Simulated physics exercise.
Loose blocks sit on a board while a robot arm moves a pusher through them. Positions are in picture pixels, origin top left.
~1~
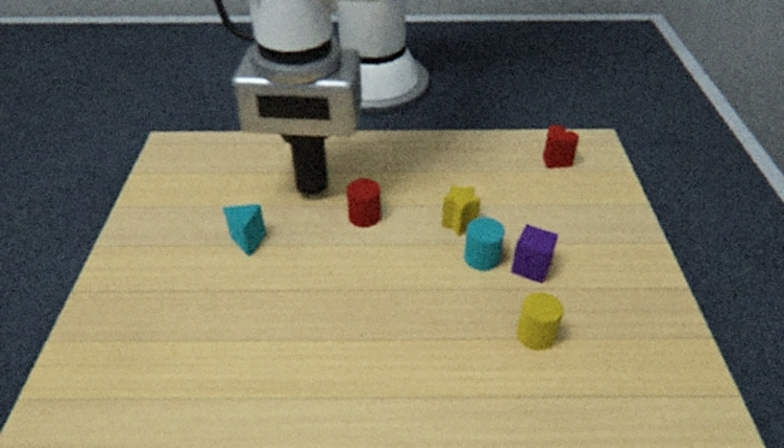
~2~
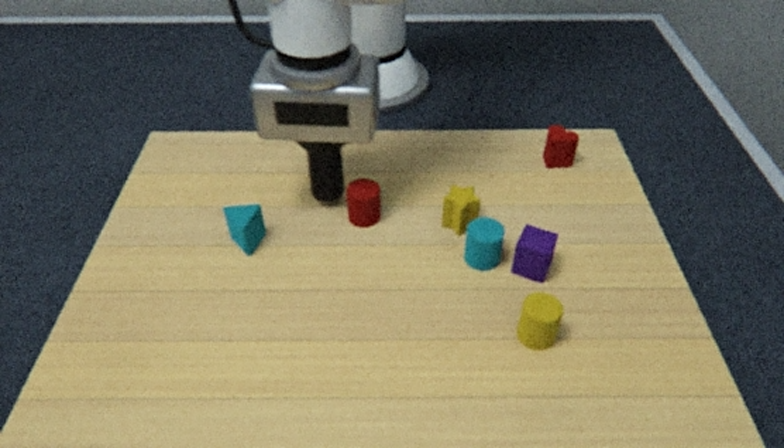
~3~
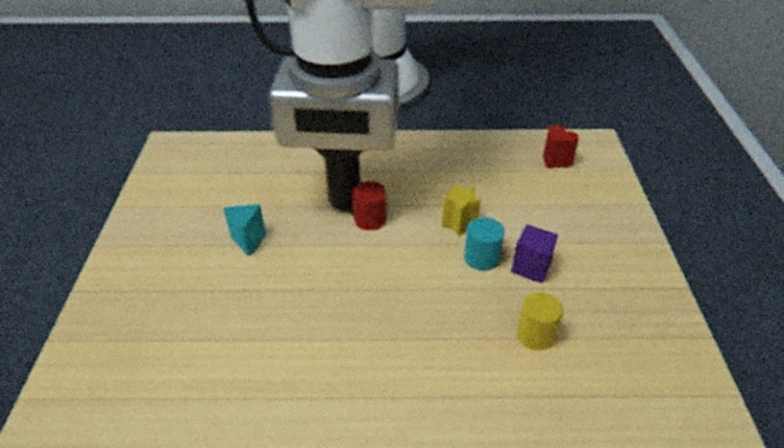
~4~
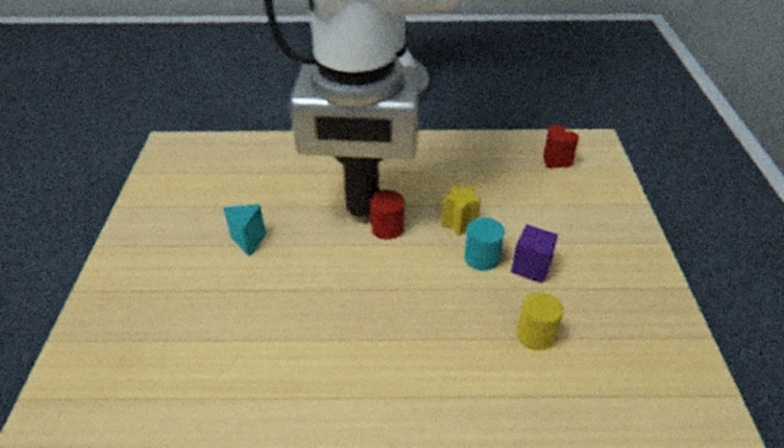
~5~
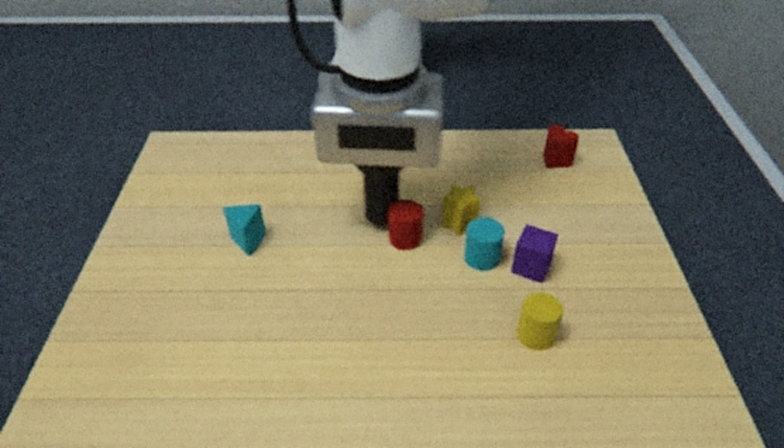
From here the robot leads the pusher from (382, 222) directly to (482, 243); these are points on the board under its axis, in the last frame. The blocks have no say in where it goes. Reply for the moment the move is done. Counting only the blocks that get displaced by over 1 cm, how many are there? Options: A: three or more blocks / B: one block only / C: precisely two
Correct choice: A.
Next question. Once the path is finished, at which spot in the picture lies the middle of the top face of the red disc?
Pixel (445, 232).
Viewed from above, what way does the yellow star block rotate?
It turns counter-clockwise.
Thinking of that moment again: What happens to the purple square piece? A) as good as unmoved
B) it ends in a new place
I choose A.
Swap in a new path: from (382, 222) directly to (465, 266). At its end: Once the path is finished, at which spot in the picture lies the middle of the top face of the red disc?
Its top middle will sit at (474, 264).
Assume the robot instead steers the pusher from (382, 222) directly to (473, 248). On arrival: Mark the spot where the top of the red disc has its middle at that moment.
Just about (451, 239).
The first path, step by step. One third of the way, pusher at (415, 221); red disc at (430, 223).
Two thirds of the way, pusher at (450, 229); red disc at (445, 231); yellow star block at (478, 192).
At the end, pusher at (483, 235); red disc at (445, 232); yellow star block at (484, 192), turned 35° anticlockwise; turquoise disc at (503, 239); purple square piece in place.
